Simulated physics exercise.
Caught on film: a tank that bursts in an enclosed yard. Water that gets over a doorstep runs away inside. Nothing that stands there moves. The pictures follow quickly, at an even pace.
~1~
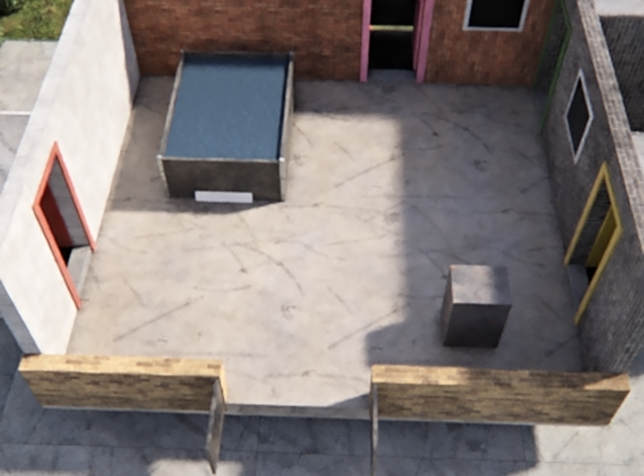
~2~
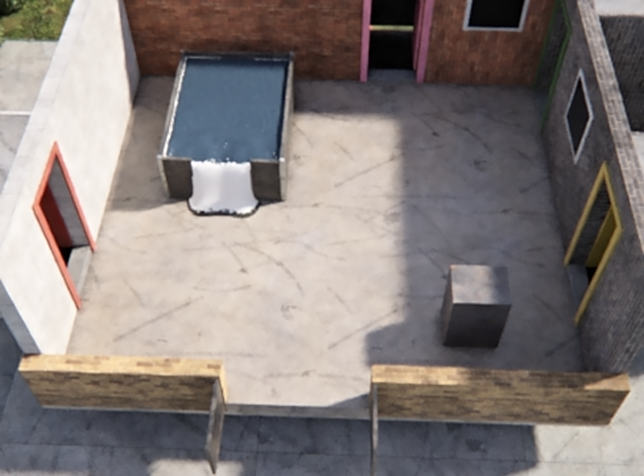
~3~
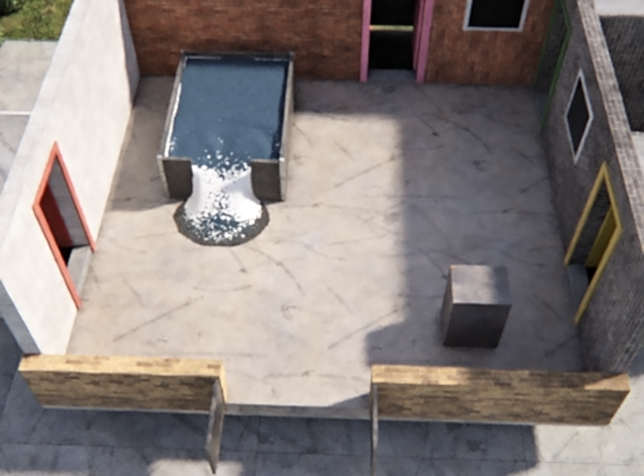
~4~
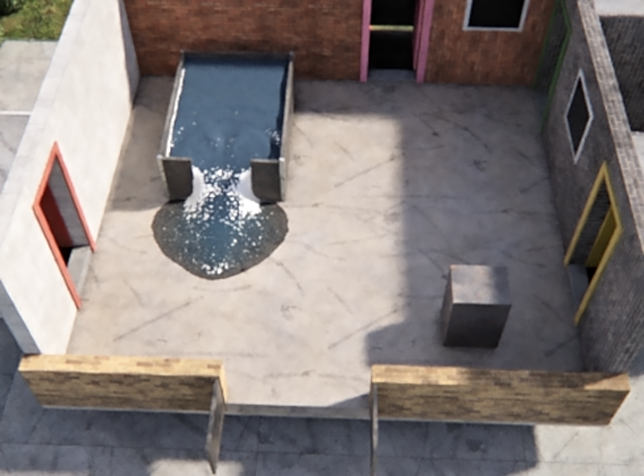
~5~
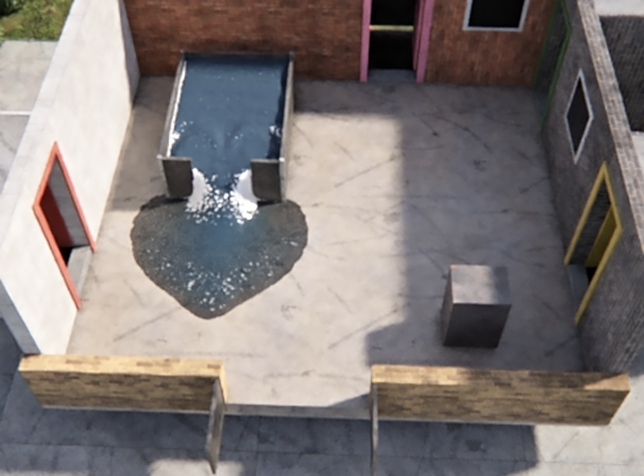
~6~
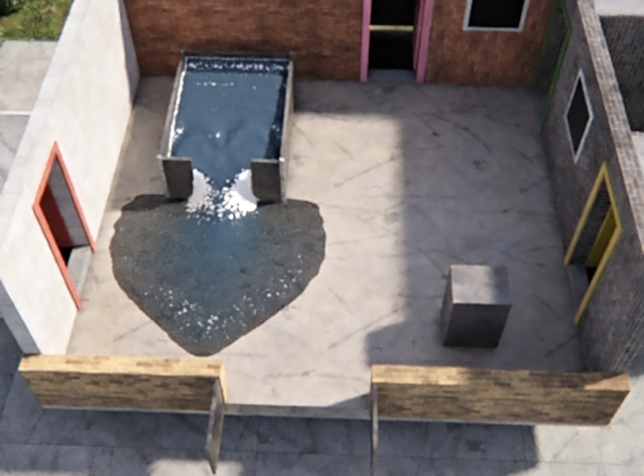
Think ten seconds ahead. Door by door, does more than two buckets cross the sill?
The pink door stays under that; the yellow door stays under that; the green door stays under that; the red door stays under that.
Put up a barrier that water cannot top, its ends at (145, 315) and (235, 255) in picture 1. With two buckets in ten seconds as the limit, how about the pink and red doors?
My reading: The pink door takes less, the red door goes over.
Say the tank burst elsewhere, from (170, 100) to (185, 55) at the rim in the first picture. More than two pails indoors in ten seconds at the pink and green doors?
Pink holds; green passes that mark.
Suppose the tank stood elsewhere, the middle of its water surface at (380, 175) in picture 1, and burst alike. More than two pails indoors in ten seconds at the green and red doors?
Then: The green door passes that mark, the red door takes less.
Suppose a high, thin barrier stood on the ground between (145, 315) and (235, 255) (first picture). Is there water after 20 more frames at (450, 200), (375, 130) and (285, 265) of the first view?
In that order: Not flooded, clear, flooded.
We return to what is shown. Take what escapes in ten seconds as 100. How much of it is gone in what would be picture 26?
Close to 40 %.
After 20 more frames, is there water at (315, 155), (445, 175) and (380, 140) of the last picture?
One after the other: No water, clear, no water.
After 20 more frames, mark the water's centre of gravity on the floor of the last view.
I would point to (225, 215).
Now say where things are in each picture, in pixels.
In the first picture, still water in the tank at (230, 107).
In the second picture, water pours out at (224, 183) and has run to (193, 207).
In the third picture, the front is at (199, 240), out from the gap at (225, 185).
In the fourth picture, water pours out at (225, 186) and has run to (209, 275).
In the fifth picture, water pours out at (225, 185) and has run to (203, 313).
In the sixth picture, the front is at (197, 350), out from the gap at (225, 185).
A moment on, water covers 30 % of the floor; the pink door not reached, the yellow door not reached, the green door not reached, the red door wet at the sill, nothing in.
Next, water covers 35 % of the floor; the pink door not reached, the yellow door not reached, the green door not reached, the red door wet at the sill, nothing in.
Then, water covers 40 % of the floor; the pink door not reached, the yellow door not reached, the green door not reached, the red door under two buckets in.
Later, water covers 55 % of the floor; the pink door not reached, the yellow door wet at the sill, nothing in, the green door not reached, the red door under two buckets in.
In the end, water covers 90 % of the floor; the pink door wet at the sill, nothing in, the yellow door wet at the sill, nothing in, the green door wet at the sill, nothing in, the red door under two buckets in.
